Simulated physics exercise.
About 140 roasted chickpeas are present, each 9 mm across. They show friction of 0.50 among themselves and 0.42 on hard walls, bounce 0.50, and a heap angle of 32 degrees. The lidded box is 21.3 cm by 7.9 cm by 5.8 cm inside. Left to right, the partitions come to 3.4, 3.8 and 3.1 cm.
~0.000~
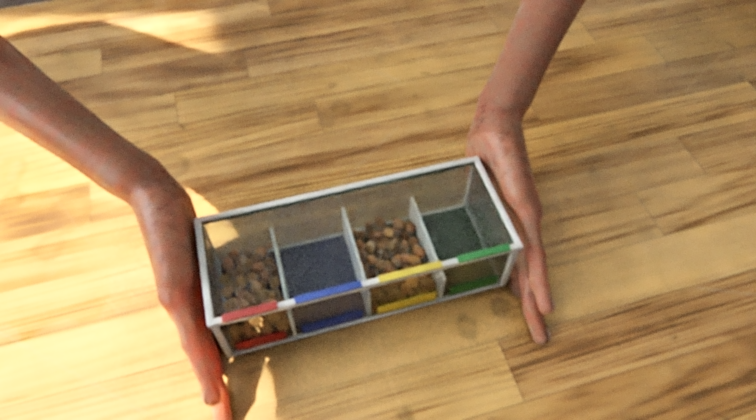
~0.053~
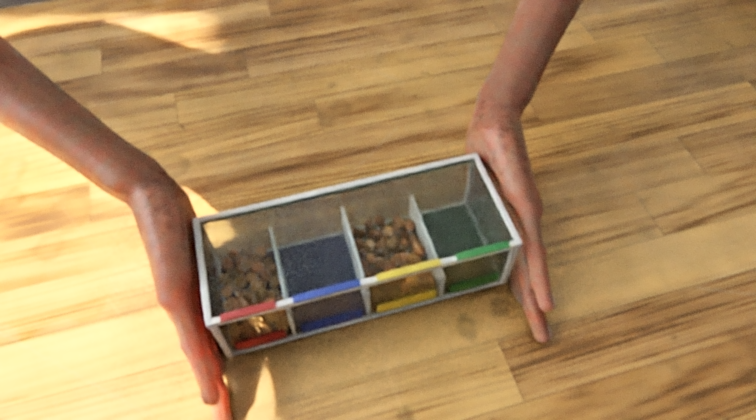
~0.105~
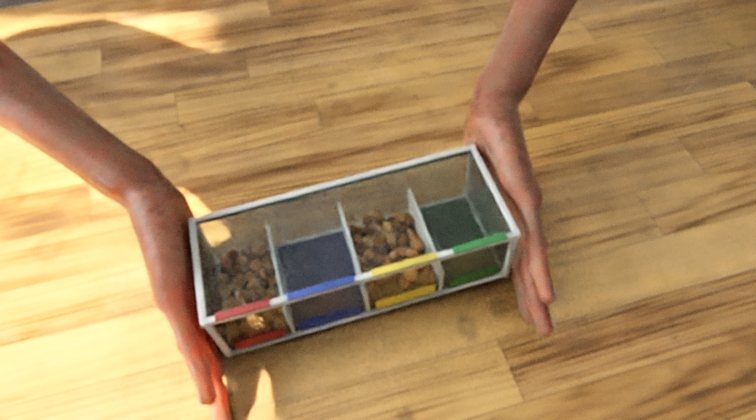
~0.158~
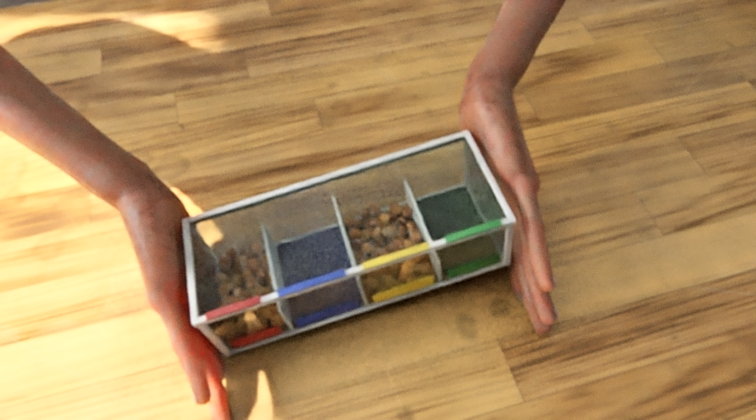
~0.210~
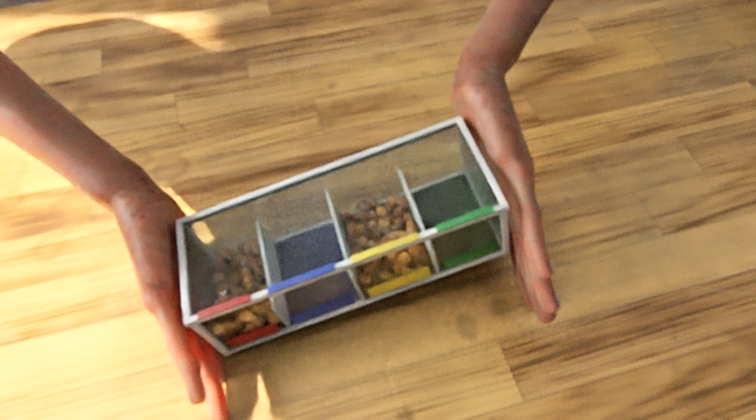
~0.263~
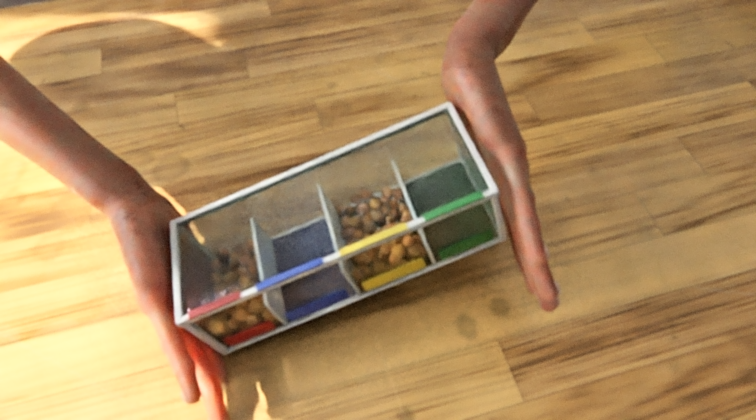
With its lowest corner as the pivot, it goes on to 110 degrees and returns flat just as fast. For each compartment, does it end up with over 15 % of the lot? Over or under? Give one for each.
Red compartment over; blue compartment under; green compartment under; yellow compartment under.
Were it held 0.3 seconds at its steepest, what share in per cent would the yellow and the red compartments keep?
You'd end up with yellow at 10 per cent and red at 90 per cent.
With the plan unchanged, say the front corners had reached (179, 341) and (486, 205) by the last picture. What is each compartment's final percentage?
Red 75 %; blue 5 %; green 0 %; yellow 20 %.
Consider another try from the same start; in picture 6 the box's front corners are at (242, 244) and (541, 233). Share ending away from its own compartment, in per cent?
In that case close to 95 per cent.
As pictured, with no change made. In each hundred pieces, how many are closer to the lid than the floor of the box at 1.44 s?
Roughly 60 per cent.
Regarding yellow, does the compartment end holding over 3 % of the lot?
Note, yellow: Confirmed.
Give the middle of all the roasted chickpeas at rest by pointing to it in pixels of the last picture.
In the last view, approximately (248, 278).
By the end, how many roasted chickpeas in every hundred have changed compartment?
Estimate: Some 40 %.
After 1.44 s, tilt 110 degrees; red 50 %, blue 15 %, yellow 35 %.
Then, at 2.22 s, tilt 49 degrees; red 90 %, blue 5 %, yellow 10 %.
After 3.02 s, tilt 0 degrees; red 90 %, blue 5 %, yellow 10 %.
In the end, at 3.5 s, red 90 %, blue 5 %, green 0 %, yellow 10 %.
